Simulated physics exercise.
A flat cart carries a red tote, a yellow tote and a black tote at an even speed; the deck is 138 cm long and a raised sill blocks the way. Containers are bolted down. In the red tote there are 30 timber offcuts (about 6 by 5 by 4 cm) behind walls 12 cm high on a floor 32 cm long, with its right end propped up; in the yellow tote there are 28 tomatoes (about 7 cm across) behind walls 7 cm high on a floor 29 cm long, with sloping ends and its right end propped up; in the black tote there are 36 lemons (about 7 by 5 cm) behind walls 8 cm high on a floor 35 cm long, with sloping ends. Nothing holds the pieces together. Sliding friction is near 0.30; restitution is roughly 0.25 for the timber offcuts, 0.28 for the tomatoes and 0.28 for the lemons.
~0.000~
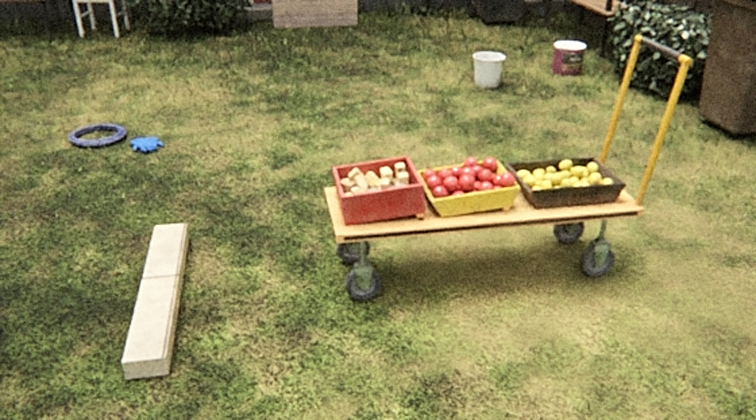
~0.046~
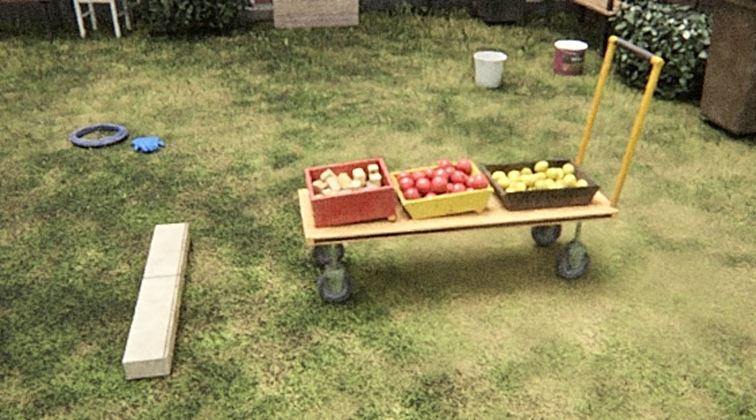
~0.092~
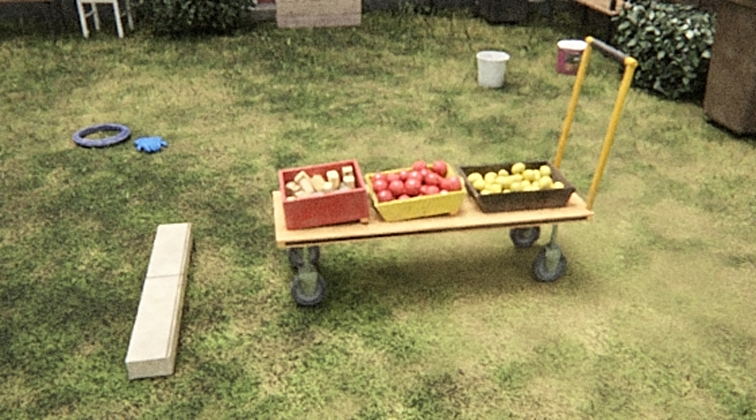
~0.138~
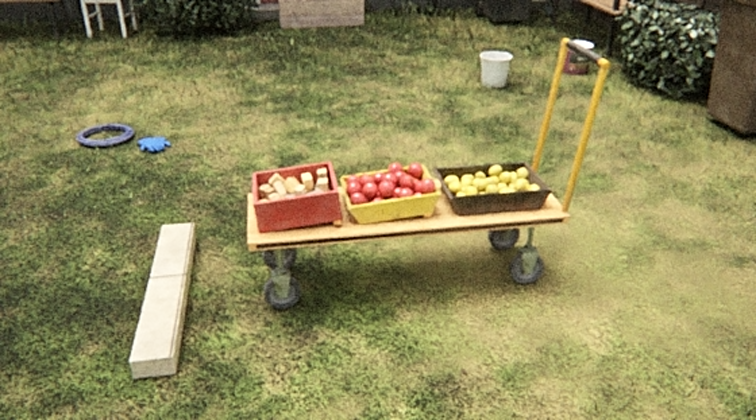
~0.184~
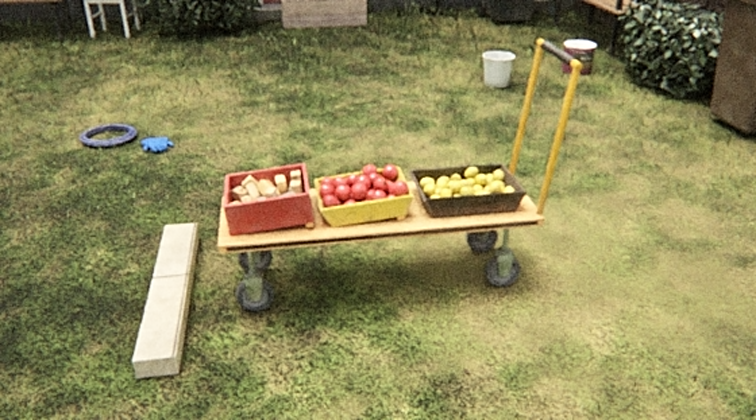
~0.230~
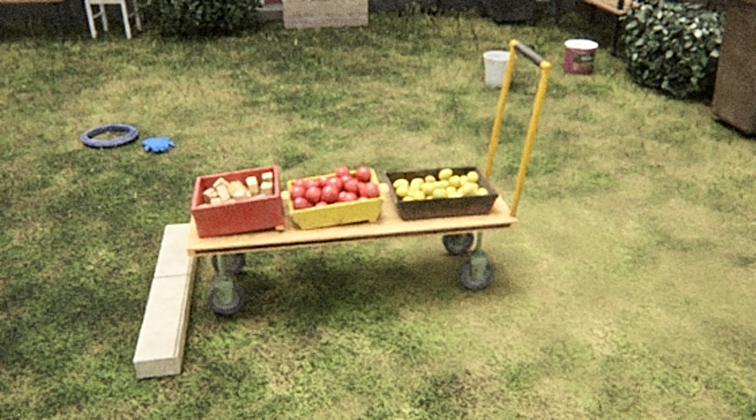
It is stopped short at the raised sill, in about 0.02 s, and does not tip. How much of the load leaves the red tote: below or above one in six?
Under a sixth of the timber offcuts leave the red tote.
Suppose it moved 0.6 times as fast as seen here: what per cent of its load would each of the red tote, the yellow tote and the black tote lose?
Then red tote 0, yellow tote 10, black tote 10 per cent.
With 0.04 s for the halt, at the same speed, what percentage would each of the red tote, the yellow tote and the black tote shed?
Then red tote 0, yellow tote 30, black tote 20 per cent.
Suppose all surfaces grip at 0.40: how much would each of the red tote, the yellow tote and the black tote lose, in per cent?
Then red tote 10, yellow tote 30, black tote 20 per cent.
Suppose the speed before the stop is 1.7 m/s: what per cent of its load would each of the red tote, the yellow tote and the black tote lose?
In that case red tote 0, yellow tote 10, black tote 10 per cent.
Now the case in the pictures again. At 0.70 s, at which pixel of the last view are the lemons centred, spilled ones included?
At about (386, 196).
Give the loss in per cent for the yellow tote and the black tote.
Lost: Yellow tote 30, black tote 30 per cent.
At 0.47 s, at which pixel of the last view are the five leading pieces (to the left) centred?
Near (162, 199).
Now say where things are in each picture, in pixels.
In the first picture (places track the rim corner closest to us here; the camera pans a little), red tote (344, 196); yellow tote (434, 200); 73 cm to go; all still inside.
In the second picture, red tote (314, 199); yellow tote (406, 202); 60 cm to go.
In the third picture, red tote (285, 201); yellow tote (378, 205); 47 cm to go.
In the fourth picture, red tote (256, 203); yellow tote (351, 207); 34 cm to go.
In the fifth picture, red tote (227, 206); yellow tote (323, 209); 21 cm to go.
In the sixth picture, red tote (195, 208); yellow tote (293, 212); 9 cm to go; all still inside.
After 0.25 s, contact.
After 0.35 s, the red tote is down by 1 of 30, the yellow tote is down by 2 of 28 and the black tote is down by 1 of 36.
After 0.47 s, the red tote is down by 2 of 30, the yellow tote is down by 6 of 28 and the black tote is down by 8 of 36.
After 0.70 s, the red tote is down by 2 of 30, the yellow tote is down by 8 of 28 and the black tote is down by 10 of 36.
When it is over (at 1.20 s), the red tote is down by 2 of 30, the yellow tote is down by 8 of 28 and the black tote is down by 10 of 36. Asked share, 2 of 30, 7 per cent.
